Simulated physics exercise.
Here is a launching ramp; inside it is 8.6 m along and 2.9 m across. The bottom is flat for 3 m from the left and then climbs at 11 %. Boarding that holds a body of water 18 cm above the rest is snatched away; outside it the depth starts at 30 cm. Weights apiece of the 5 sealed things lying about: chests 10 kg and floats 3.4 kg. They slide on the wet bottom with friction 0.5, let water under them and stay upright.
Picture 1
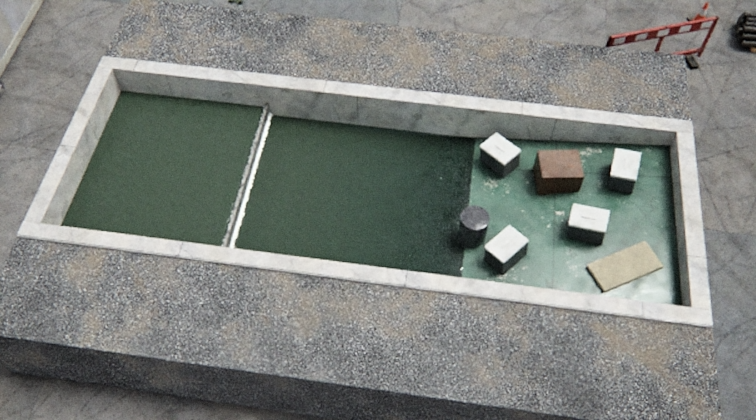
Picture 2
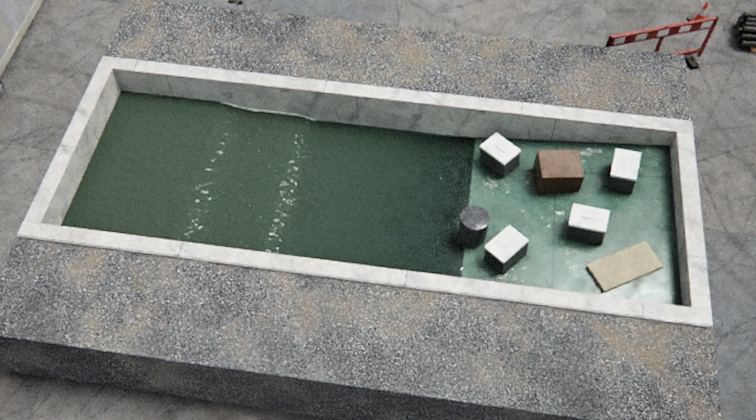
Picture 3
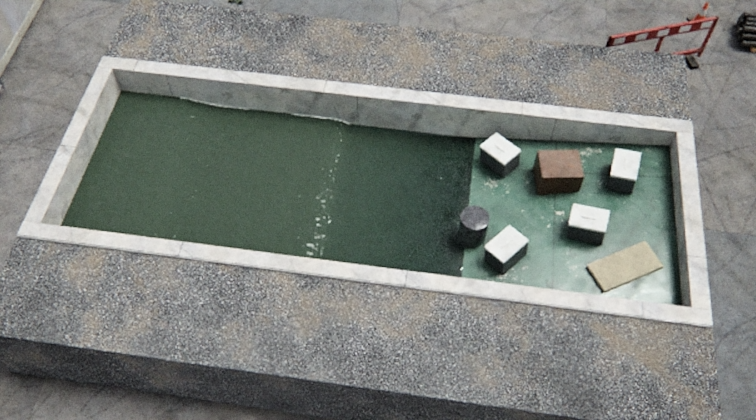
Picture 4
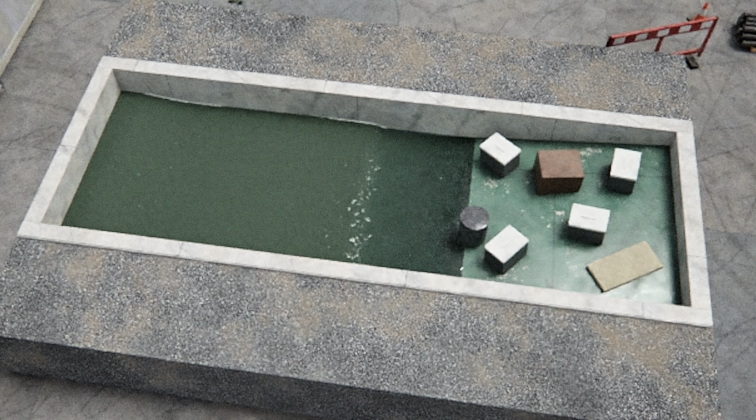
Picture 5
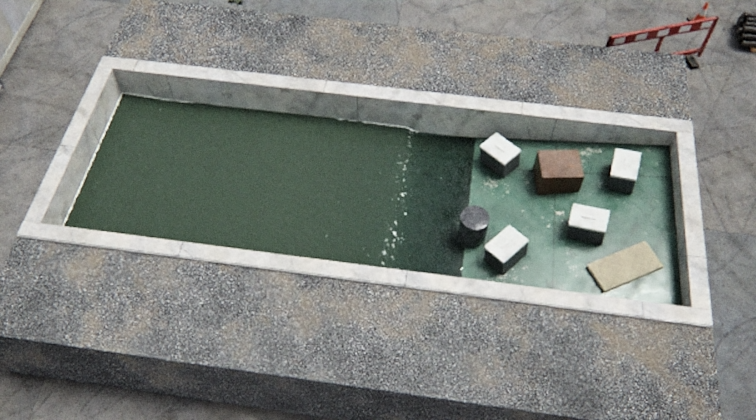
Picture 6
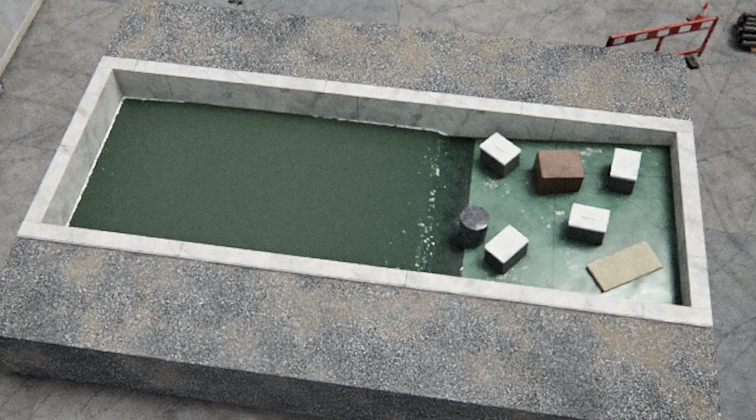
A thin line of white foam slides rightward across dark green water in a long, pale-walled basin, seen from a fixed, high, angled view. Four white blocks, a reddish-brown block, a dark cylinder and a flat tan slab sit on the paler green floor at right, with a red-and-white barrier beyond. The upright divider at left disappears, foam streaks nearing the cylinder while the objects stay still.
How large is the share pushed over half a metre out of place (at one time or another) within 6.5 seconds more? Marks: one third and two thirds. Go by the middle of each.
That comes to between one and two thirds.
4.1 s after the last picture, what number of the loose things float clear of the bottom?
I count 2.
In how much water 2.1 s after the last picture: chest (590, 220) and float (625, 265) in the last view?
Roughly 2 and 1 cm.
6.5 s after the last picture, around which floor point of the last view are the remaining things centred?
Around (515, 217).
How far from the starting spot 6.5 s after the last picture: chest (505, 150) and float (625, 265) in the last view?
In turn: 200 cm, 0 cm.
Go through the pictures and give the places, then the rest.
In the first picture, a chest at (592, 218) rests on the ground; a float at (626, 265), on the bottom; 16.2 m2 under water; 0 of 5 have shifted.
In the second picture, a chest at (592, 218) rests on the ground; a float at (626, 265), on the bottom; 16.2 m2 under water; 0 of 5 have shifted.
In the third picture, a chest at (592, 218), on the bottom; a float at (626, 265) rests on the ground; water covers 16.2 m2; 0 of 5 have shifted.
In the fourth picture, a chest at (592, 218) rests on the ground; a float at (626, 265), on the bottom; 16.2 m2 under water; 0 of 5 have shifted.
In the fifth picture, a chest at (592, 218) rests on the ground; a float at (626, 265) rests on the ground; 16.2 m2 under water; 0 of 5 have shifted.
In the sixth picture, a chest at (592, 218) rests on the ground; a float at (626, 265) rests on the ground; water covers 16.2 m2; 0 of 5 have shifted.
Then, 0.6 s after the last picture 0 of 5 are over 50 cm from their spots; 0 afloat.
Then, 2.1 s after the last picture 0 of 5 are over 50 cm from their spots; 2 afloat.
Then, 4.1 s after the last picture 0 of 5 are over 50 cm from their spots; 2 afloat.
Then, 6.5 s after the last picture 2 of 5 are over 50 cm from their spots, and 2 have been at some point; 2 afloat.
